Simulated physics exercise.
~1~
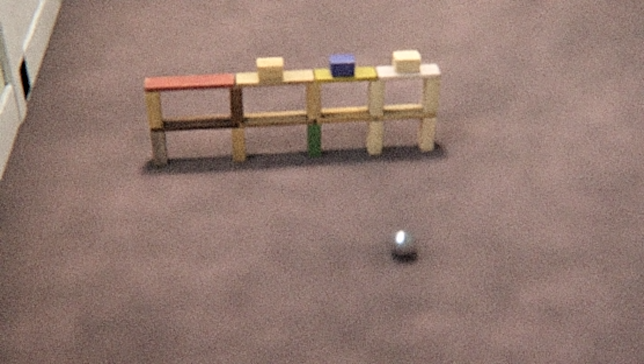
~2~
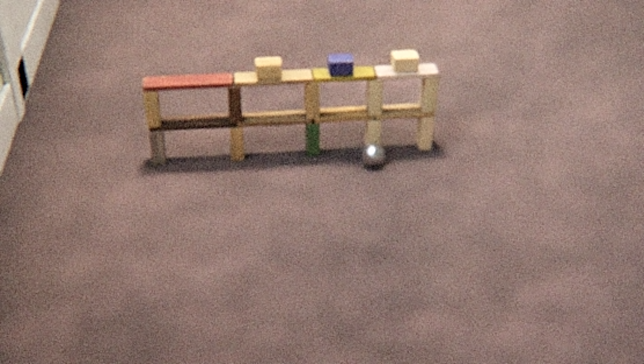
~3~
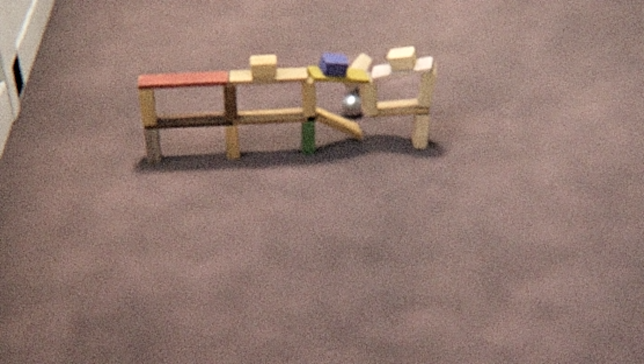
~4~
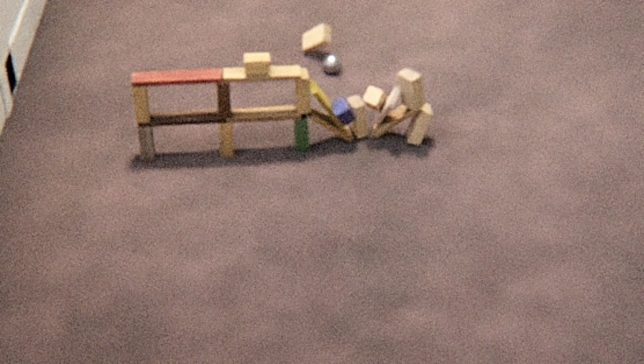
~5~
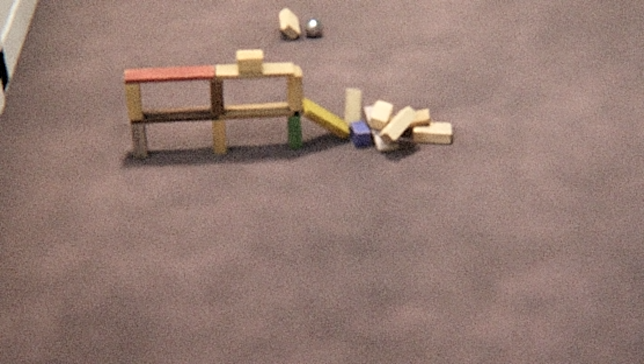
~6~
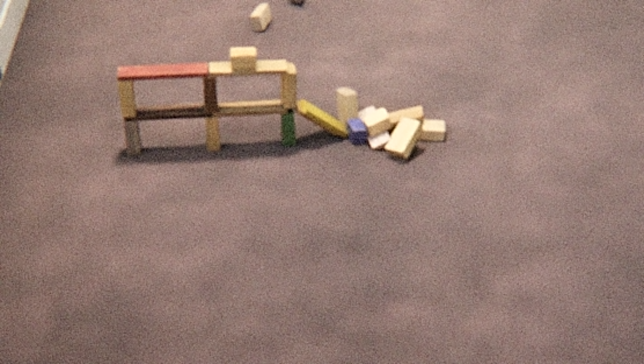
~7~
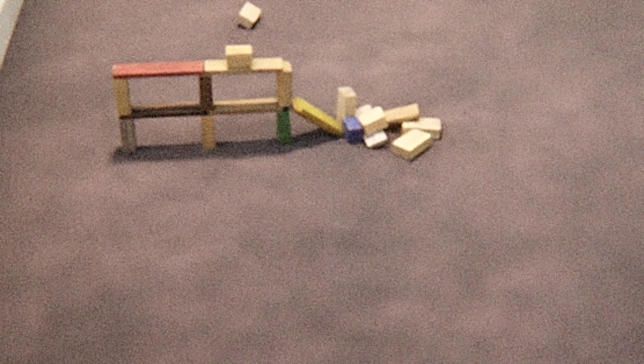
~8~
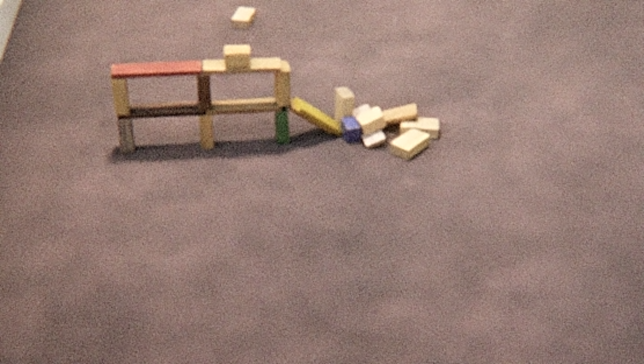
On a brownish floor, a steel ball rolled into a bottom post of a two-storey block structure and knocked out its right end, dropping the blue block and yellow plank, then rolled out of view while the left part stayed standing.
